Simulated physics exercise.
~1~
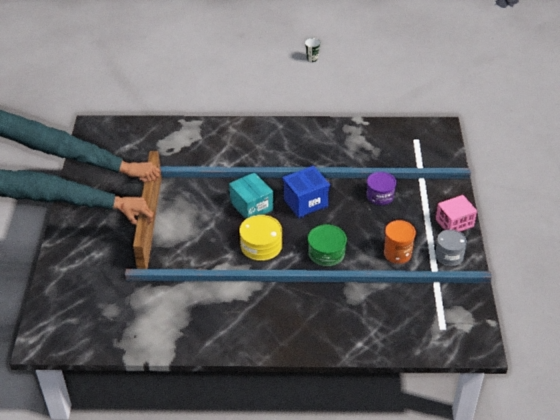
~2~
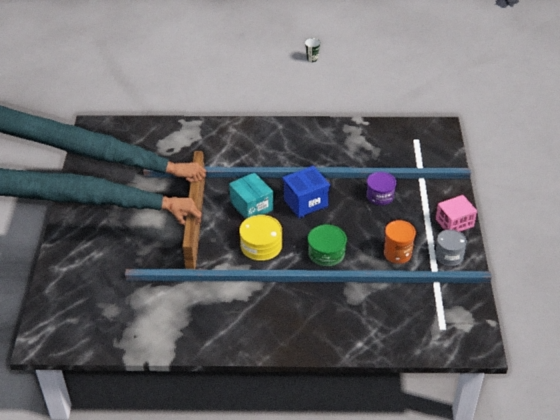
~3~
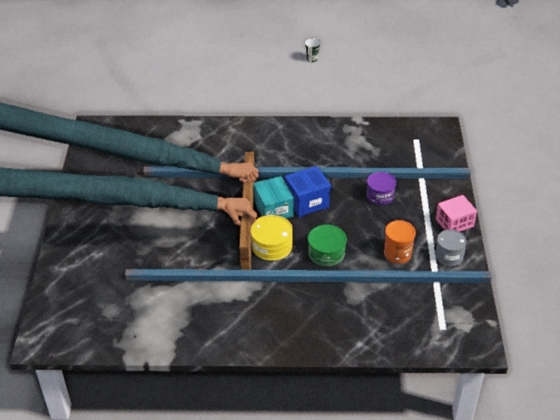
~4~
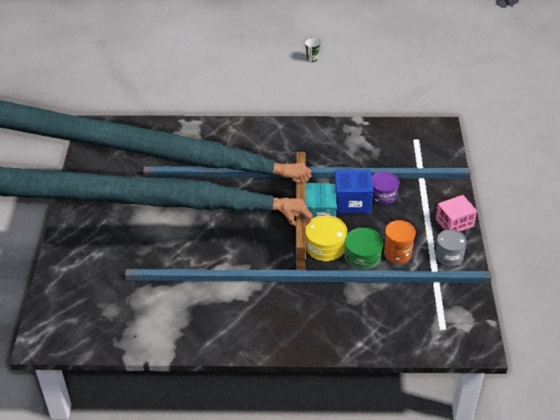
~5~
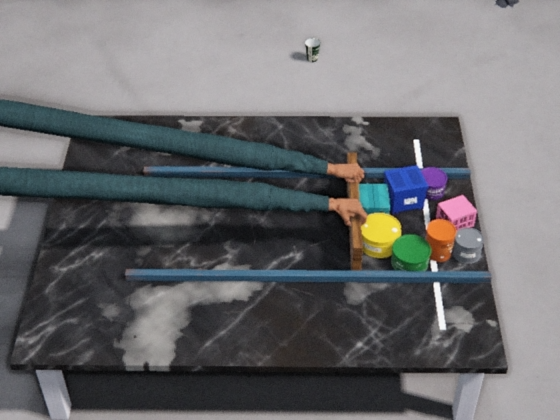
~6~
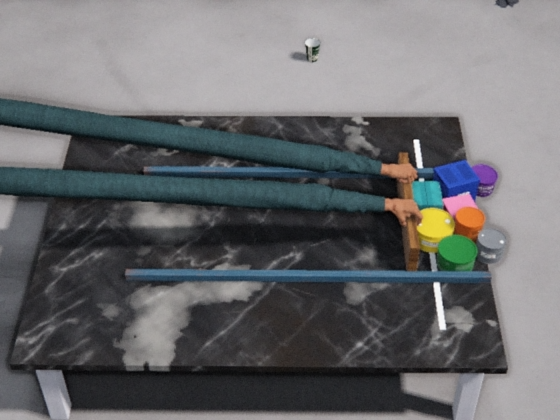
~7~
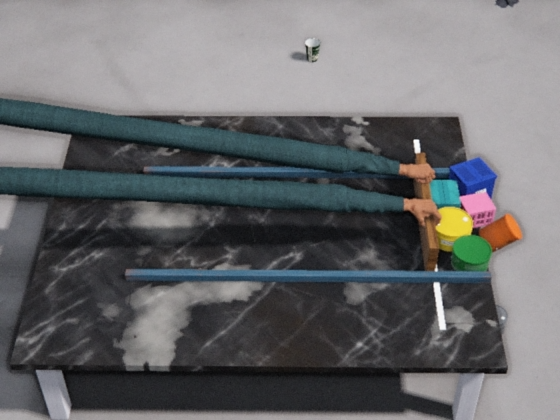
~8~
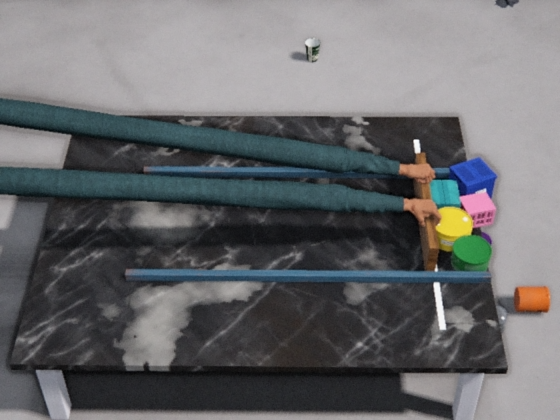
Two arms in teal sleeves hold a wooden plank upright at the left of a black marbled table, seen from above, with blue rails running toward a white tape line on the right. Turquoise and blue boxes, yellow, green, purple and orange canisters, a pink crate and a grey canister stand ahead. The plank slides right, gathering the turquoise box and yellow canister, then the others, into a packed cluster. Pushed past the right edge, the purple, grey and orange canisters fall off. The plank stops at the tape, with the remaining five crowded at the rim.
